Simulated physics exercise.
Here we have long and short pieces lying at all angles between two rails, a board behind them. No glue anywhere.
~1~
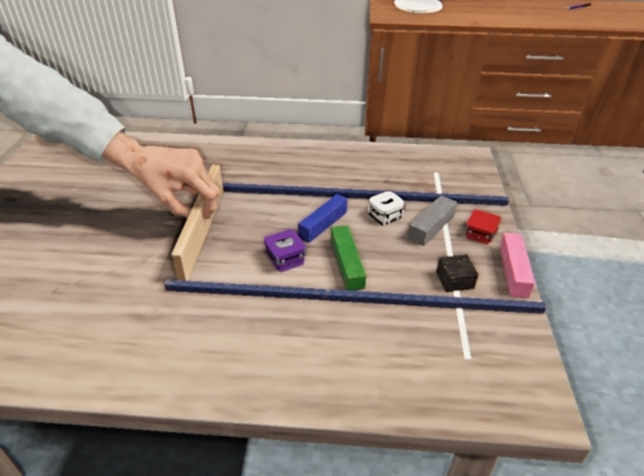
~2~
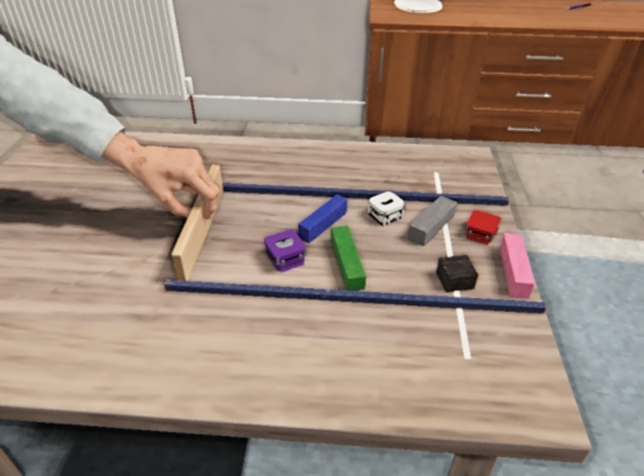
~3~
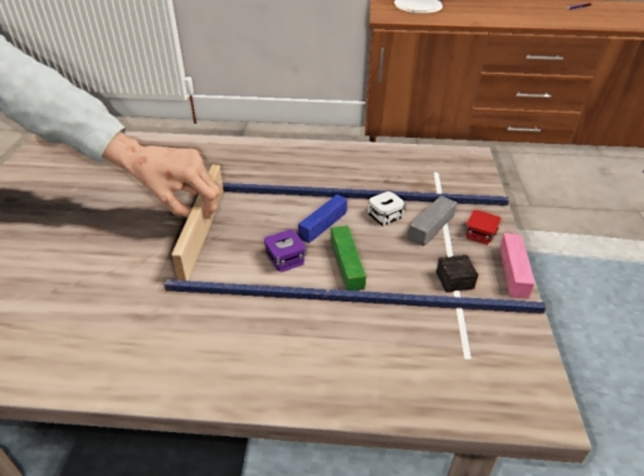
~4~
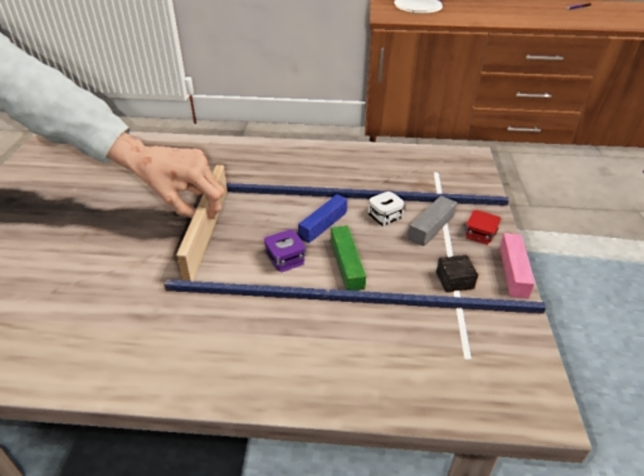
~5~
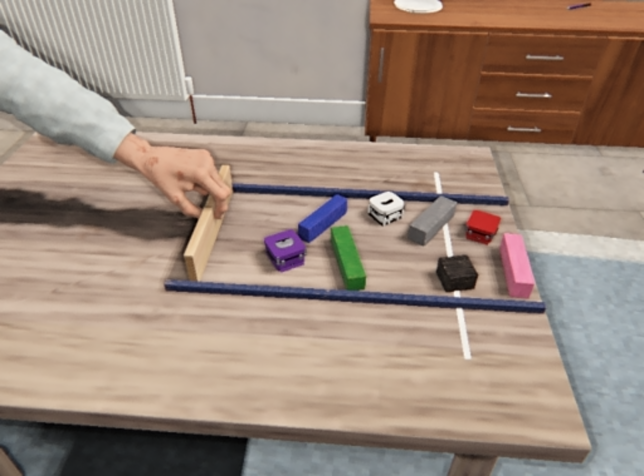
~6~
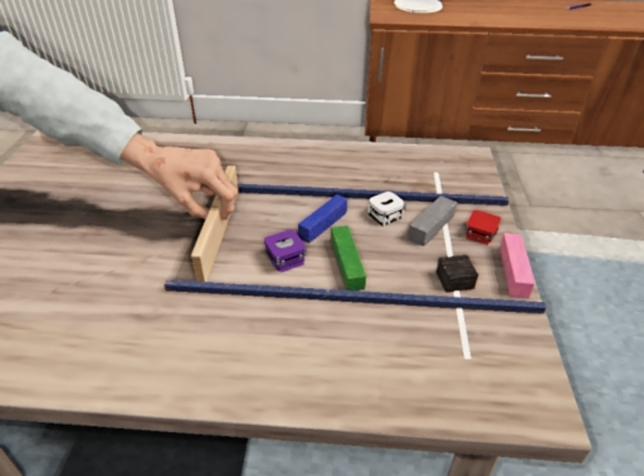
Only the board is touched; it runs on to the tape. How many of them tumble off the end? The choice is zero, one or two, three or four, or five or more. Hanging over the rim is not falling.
As it turns out, the number that fall off is one or two.
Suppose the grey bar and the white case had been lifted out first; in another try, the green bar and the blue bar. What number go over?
It would be 1 and 0.
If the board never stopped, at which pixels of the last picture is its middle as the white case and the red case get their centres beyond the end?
At (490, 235) for the white case; at (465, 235) for the red case.
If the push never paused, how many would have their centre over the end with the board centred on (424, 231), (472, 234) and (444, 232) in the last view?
The counts: 0, 3 and 1.
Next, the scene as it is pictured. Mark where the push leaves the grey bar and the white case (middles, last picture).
Near (489, 223) and (476, 208).
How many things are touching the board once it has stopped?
That makes 2.
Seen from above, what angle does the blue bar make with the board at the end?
Near 0 degrees.
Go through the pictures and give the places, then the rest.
Pink bar (516, 264); red case (482, 227); black block (457, 273); board (201, 219); tape (449, 247), in the first frame.
Red case (482, 227); green bar (347, 257), in the second frame.
Black block (457, 273); grey bar (433, 220), in the third frame.
Pink bar (516, 265); purple case (285, 251), in the fourth frame.
Red case (482, 227); board (211, 220), in the fifth frame.
Pink bar (516, 265); red case (482, 227); black block (457, 273); board (218, 220); tape (449, 247), in the sixth frame.
Soon after, none off yet; pink bar at rest near (516, 265); red case at rest near (482, 227); black block at rest near (457, 273).
In the end, the number that fall off is one or two; gone, pink bar.
